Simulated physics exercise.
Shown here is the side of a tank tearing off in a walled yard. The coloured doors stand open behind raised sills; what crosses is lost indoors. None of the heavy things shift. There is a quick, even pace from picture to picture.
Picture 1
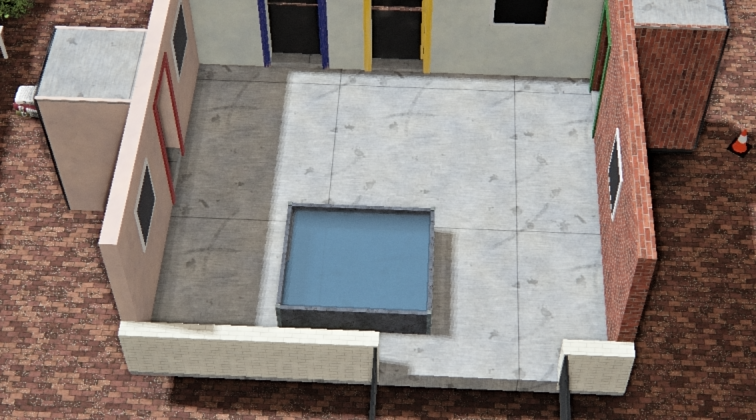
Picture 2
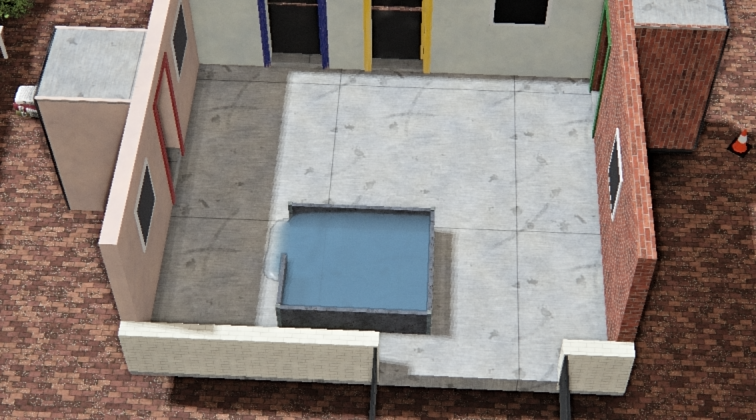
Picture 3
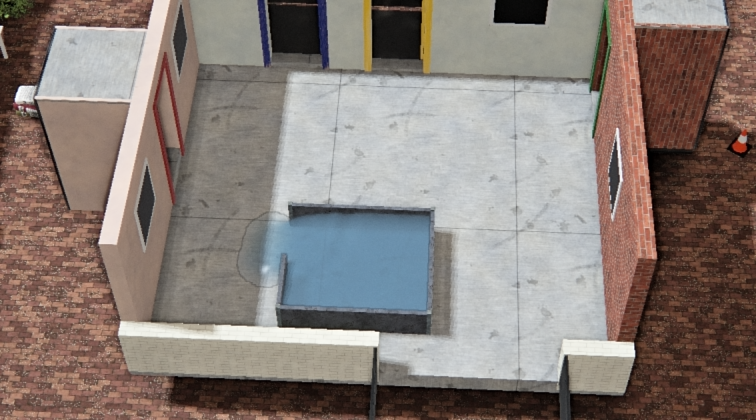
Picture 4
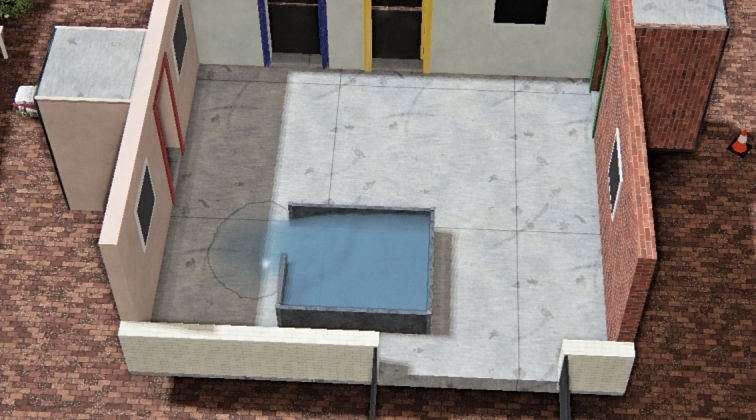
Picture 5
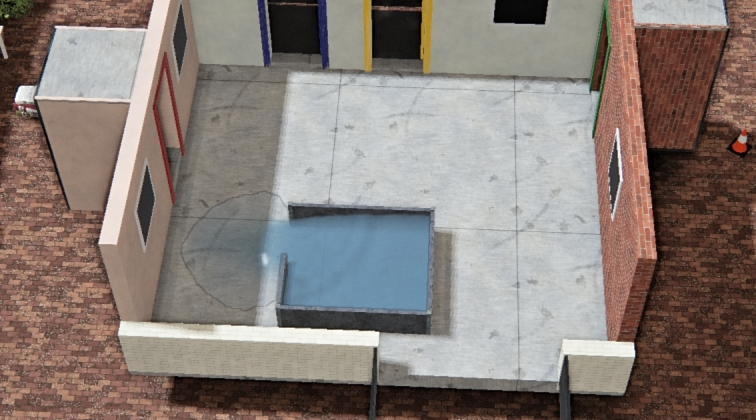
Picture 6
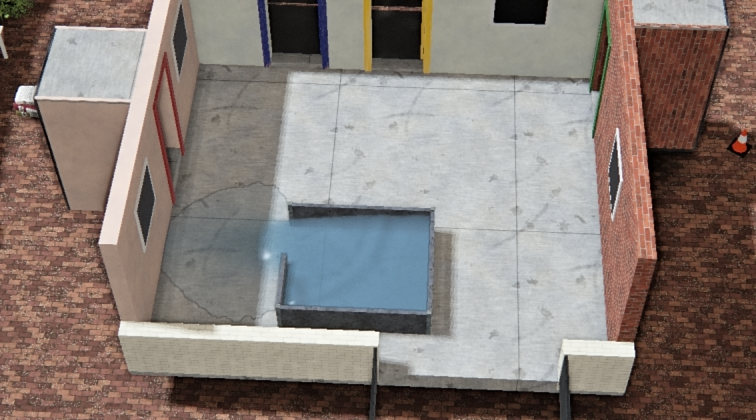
A square, dark-rimmed tank of blue water sits on the pale concrete floor of a walled yard, seen from high above by a camera that stays still. Blue-framed and yellow-framed doorways stand at the back, with a pinkish wall left and red brick right. The tank's left side tears open, and water pours out leftward, spreading quickly in a thin, widening arc across the shaded floor.
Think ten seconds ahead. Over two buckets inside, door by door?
Door by door: The green door not over; the red door not over; the blue door not over; the yellow door not over.
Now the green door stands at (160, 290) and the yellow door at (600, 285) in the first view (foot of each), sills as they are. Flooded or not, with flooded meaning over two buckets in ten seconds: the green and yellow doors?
As I see it, the green door crosses the limit, and the yellow door remains below the limit.
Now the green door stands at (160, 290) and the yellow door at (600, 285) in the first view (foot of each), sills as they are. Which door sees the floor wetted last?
My answer: The yellow door.
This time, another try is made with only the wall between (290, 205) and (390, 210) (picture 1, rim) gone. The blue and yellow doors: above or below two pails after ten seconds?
Put simply: The blue one clears the cutoff; as for the yellow one, it clears the cutoff.
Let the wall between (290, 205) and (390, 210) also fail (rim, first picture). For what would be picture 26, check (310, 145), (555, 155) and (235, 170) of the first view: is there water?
In turn: Inundated, then untouched, then inundated.
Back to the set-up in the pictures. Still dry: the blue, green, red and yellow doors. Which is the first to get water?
It is the red-painted one.
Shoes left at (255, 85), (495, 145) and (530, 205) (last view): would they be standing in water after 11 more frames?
Result, as listed: Not wetted / not wetted / not wetted.
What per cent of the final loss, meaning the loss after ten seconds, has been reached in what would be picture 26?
About 0 per cent.
A moment on, water covers 15 % of the floor; the green door not reached, the red door wet at the sill, nothing in, the blue door not reached, the yellow door not reached.
Next, water covers 20 % of the floor; the green door not reached, the red door wet at the sill, nothing in, the blue door not reached, the yellow door not reached.
Then, water covers 30 % of the floor; the green door not reached, the red door wet at the sill, nothing in, the blue door wet at the sill, nothing in, the yellow door not reached.
Later, water covers 55 % of the floor; the green door not reached, the red door wet at the sill, nothing in, the blue door under two buckets in, the yellow door wet at the sill, nothing in.
In the end, water covers 85 % of the floor; the green door wet at the sill, nothing in, the red door wet at the sill, nothing in, the blue door under two buckets in, the yellow door wet at the sill, nothing in.
